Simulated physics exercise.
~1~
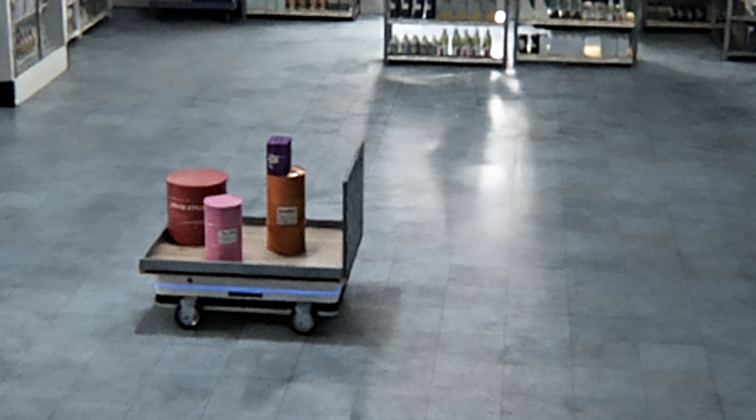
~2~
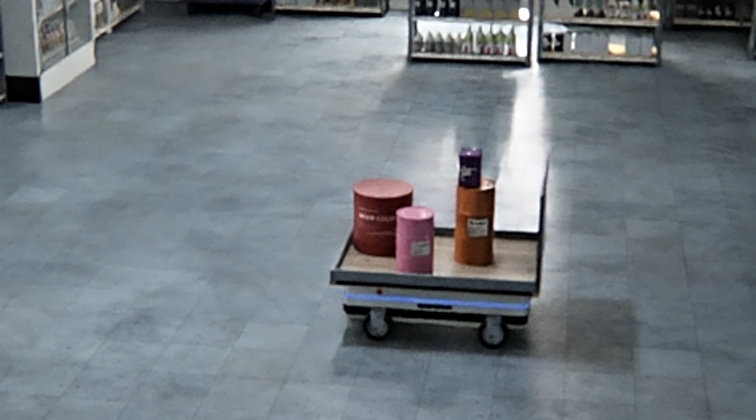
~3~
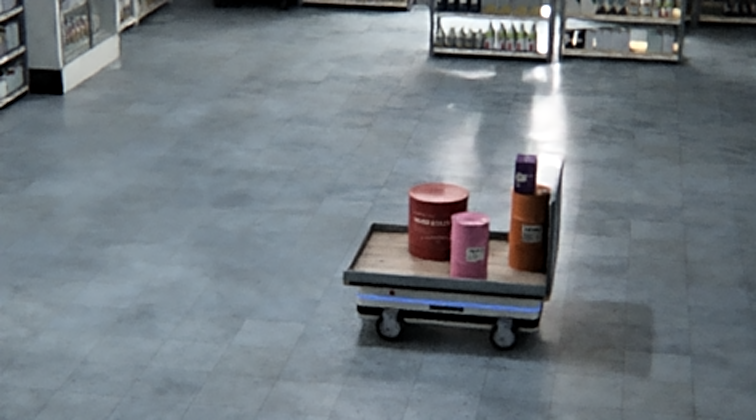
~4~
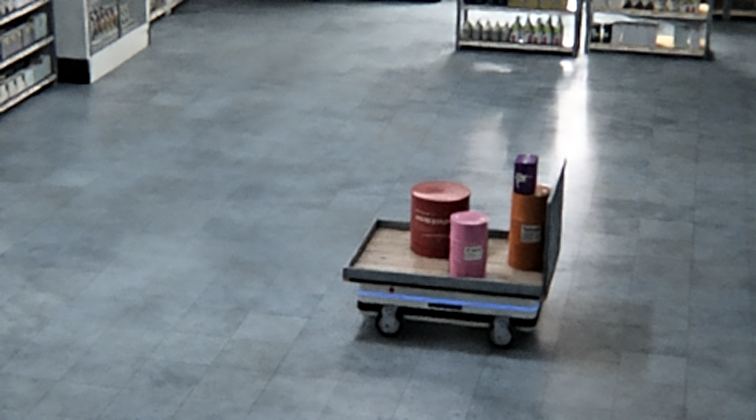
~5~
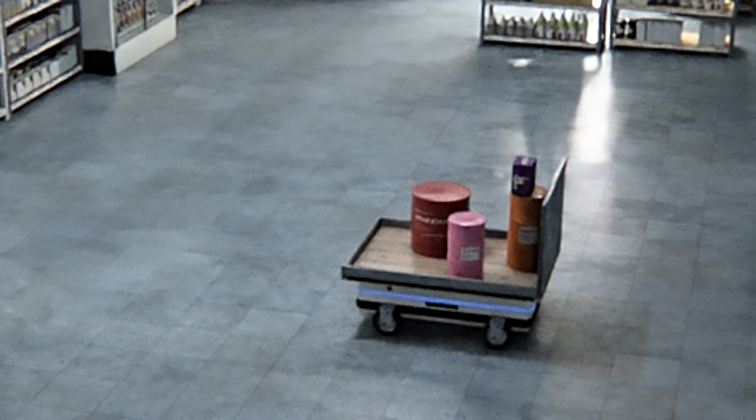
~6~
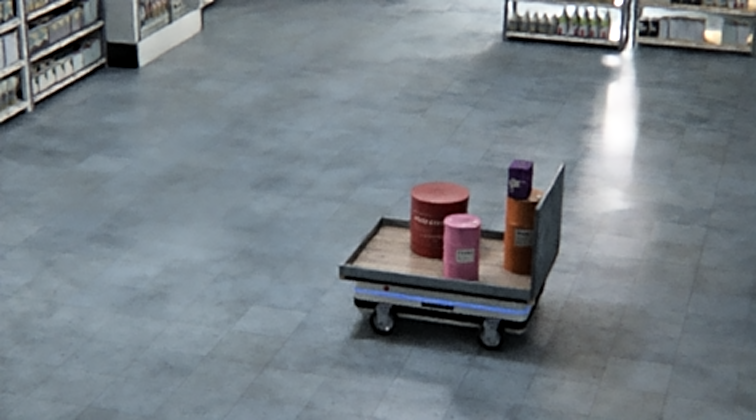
A shop floor of grey tiles, with stocked shelves along the back, is seen from a raised viewpoint that drifts slightly sideways. A low, flat robot cart stands at left, carrying a red pail, a pink canister in front of it, and an orange canister with a purple parcel on top, near the tall board at the right end. The cart rolls right across the floor, then comes to a stop. The red pail and both canisters end up closer to the board, the parcel still riding on the orange one. Everything remains aboard, the canisters and parcel upright, as the cart stays still.
